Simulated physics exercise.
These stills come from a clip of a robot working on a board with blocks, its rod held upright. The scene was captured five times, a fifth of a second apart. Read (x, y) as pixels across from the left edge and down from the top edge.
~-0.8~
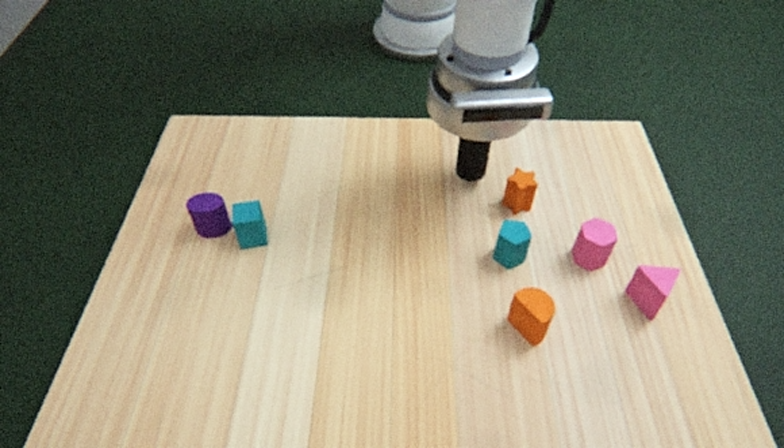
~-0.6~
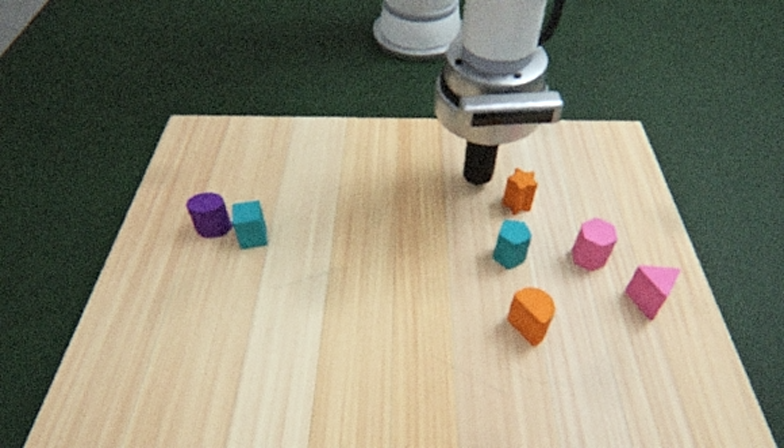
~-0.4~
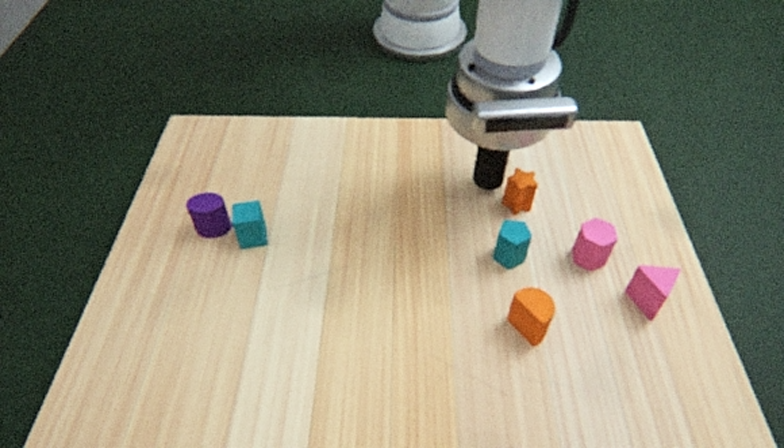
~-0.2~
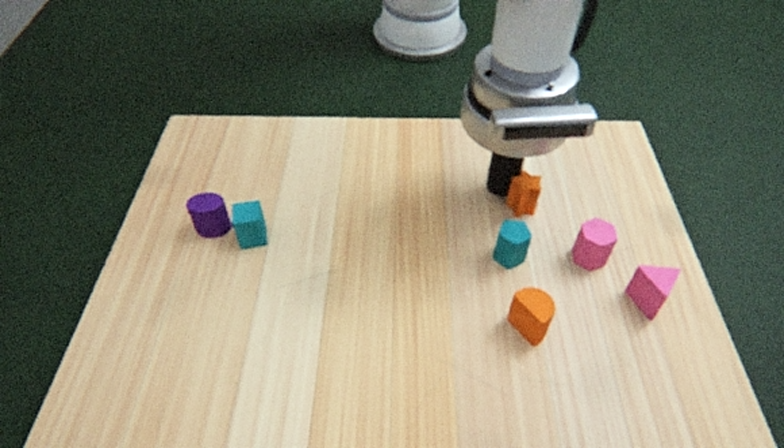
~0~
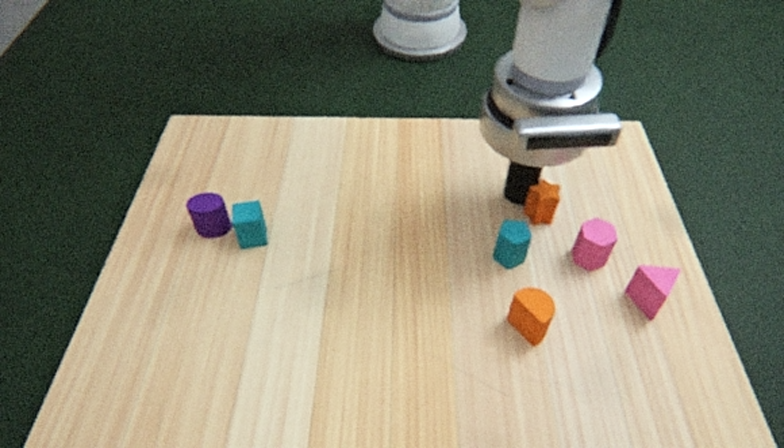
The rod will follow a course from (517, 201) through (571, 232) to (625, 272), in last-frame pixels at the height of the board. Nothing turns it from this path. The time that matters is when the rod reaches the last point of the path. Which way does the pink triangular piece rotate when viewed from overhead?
Looking down on the board, it turns counter-clockwise.
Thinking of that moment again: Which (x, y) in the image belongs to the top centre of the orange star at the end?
I'd place it at (669, 262), taking the centre of its top.
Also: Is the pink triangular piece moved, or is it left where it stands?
It is no longer where it was.
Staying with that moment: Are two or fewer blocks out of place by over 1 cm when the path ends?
No, I don't think so.
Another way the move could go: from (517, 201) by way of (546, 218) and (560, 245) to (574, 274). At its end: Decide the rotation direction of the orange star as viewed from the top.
Looking from above, the answer is counterclockwise.
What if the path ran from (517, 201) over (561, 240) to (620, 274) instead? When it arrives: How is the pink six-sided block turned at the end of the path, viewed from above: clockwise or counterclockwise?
The answer is clockwise.
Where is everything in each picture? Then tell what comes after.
Tip of the rod at (471, 171), middles of tops, turquoise five-sided block at (515, 231), orange star at (523, 178), pink six-sided block at (600, 231), pink triangular piece at (662, 276), in the first picture.
Rod at (478, 174), nothing pushed, in the second picture.
Rod at (488, 179), nothing pushed, in the third picture.
Rod at (502, 186), orange star at (528, 181), in the fourth picture.
Rod at (519, 194), turquoise five-sided block at (515, 231), orange star at (547, 189), pink six-sided block at (600, 231), pink triangular piece at (662, 276), in the fifth picture.
On the path given first. One third of the way, rod at (556, 214); orange star at (587, 211); pink six-sided block at (602, 234).
Two thirds of the way, rod at (592, 238); orange star at (627, 235); pink six-sided block at (630, 262), turned 60° clockwise; pink triangular piece at (667, 282), turned 20° anticlockwise.
At the end, rod at (628, 265); turquoise five-sided block unmoved; orange star at (669, 262); pink six-sided block at (640, 275), turned 110° clockwise; pink triangular piece at (673, 293), turned 45° anticlockwise.
